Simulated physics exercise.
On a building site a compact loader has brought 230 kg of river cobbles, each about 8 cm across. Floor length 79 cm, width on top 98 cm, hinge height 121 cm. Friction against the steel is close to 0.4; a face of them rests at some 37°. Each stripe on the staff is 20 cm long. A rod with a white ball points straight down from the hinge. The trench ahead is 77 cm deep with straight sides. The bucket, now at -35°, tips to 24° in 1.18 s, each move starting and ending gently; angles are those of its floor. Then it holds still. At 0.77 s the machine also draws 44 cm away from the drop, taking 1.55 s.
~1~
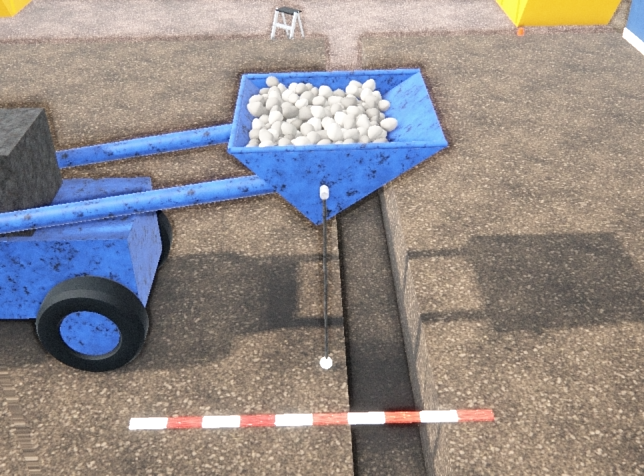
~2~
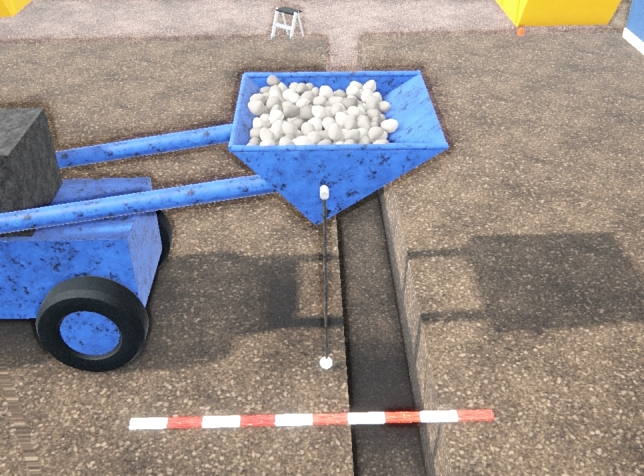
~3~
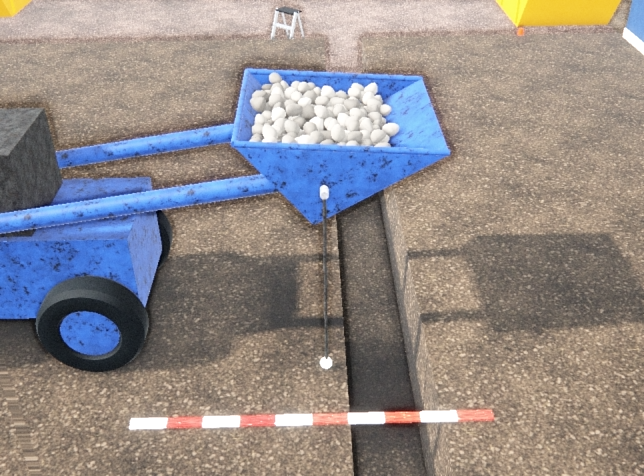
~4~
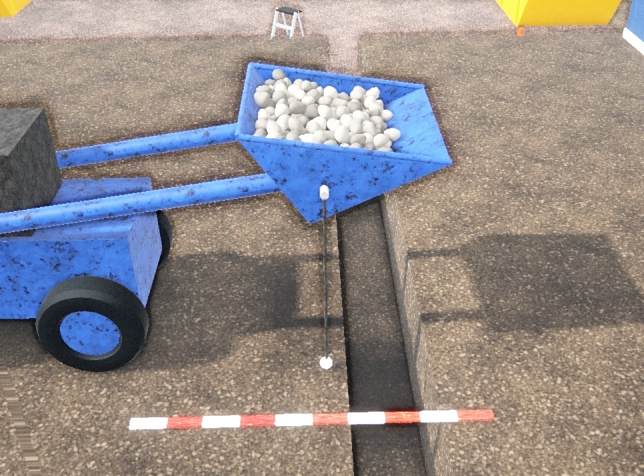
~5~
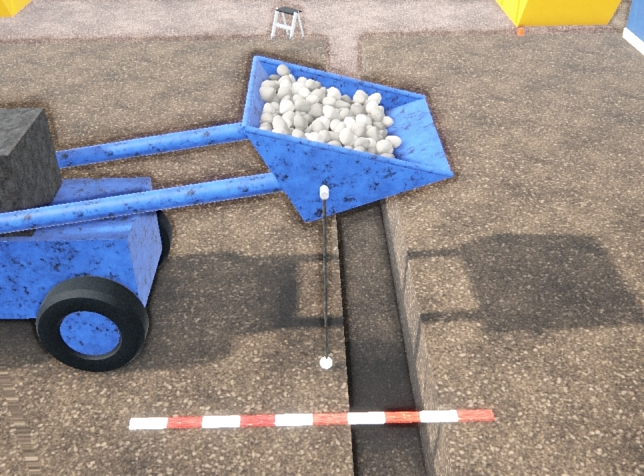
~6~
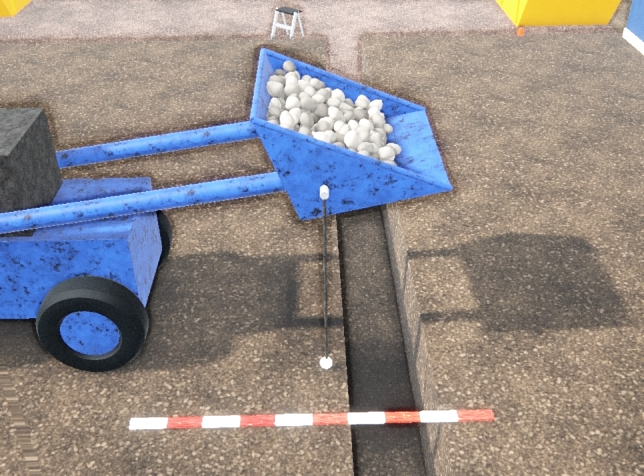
A blue loader's bucket full of pale, rounded stones gradually tilts down toward the right.
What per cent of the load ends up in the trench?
About 55 per cent.
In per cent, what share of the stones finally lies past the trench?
Near 45 in a hundred.
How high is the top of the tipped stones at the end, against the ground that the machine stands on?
Some 16 cm above that level.
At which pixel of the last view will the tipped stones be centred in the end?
Their middle is at about (408, 377).
A little later the floor is at 14°; 100 % in the bucket; the foremost stones are at (398, 196).
Then the floor is at 24°; 83 % in the bucket, 13 % in the trench, 4 % past the trench; the foremost stones are at (443, 259).
Later still the floor is at 24°; 0 % in the bucket, 56 % in the trench, 44 % past the trench; the foremost stones are at (597, 302).
In the end the floor is at 24°; 0 % in the bucket, 56 % in the trench, 44 % past the trench; the foremost stones are at (598, 302).
